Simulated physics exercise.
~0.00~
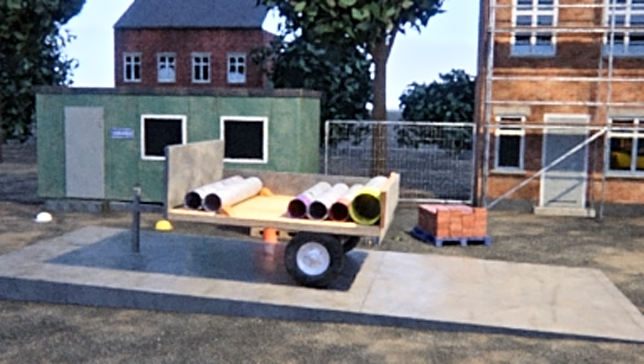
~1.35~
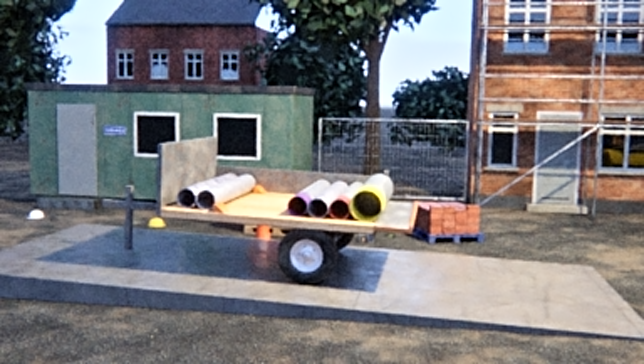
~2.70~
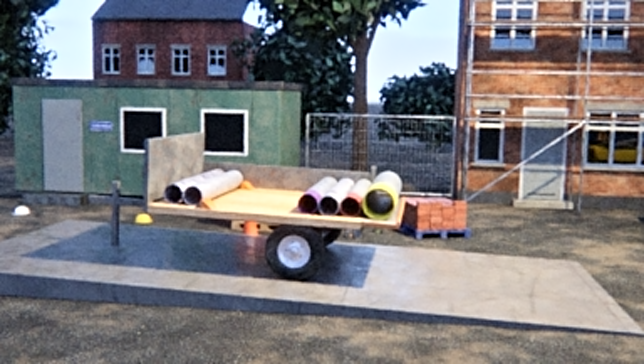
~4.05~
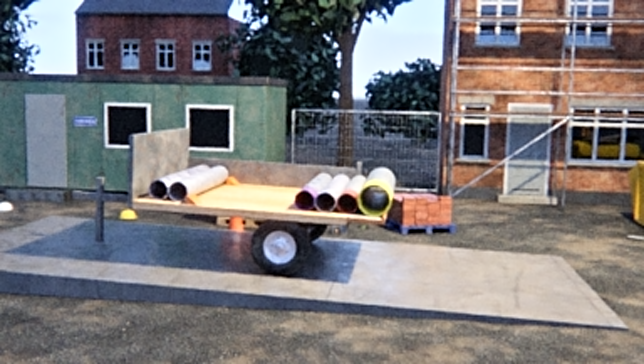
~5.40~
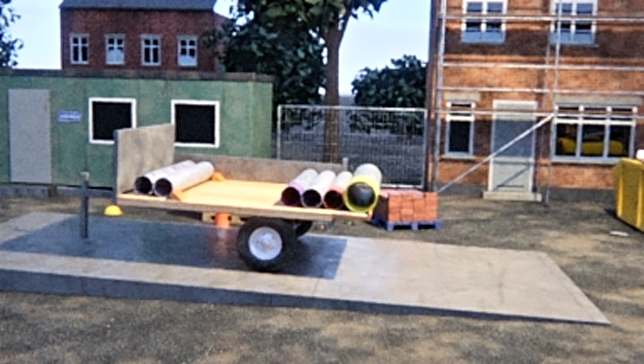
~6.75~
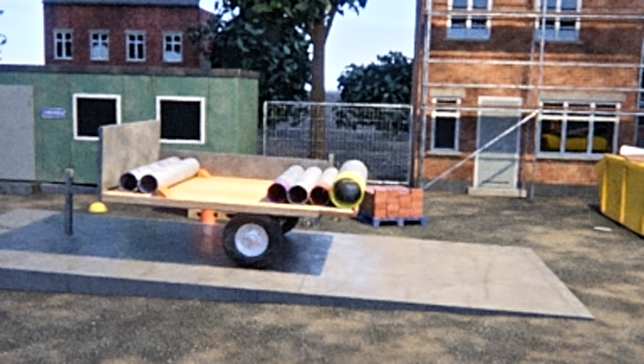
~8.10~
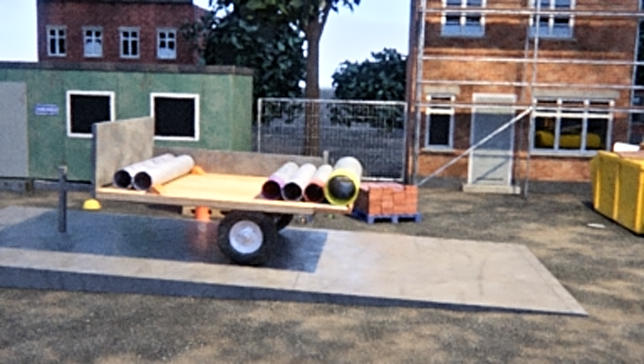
On a building site, the tailgate of a tilted trailer dropped open and the pipes at its right end rolled a short way toward it, the yellow one moving onto the lowered gate, where they all settled with none falling off.
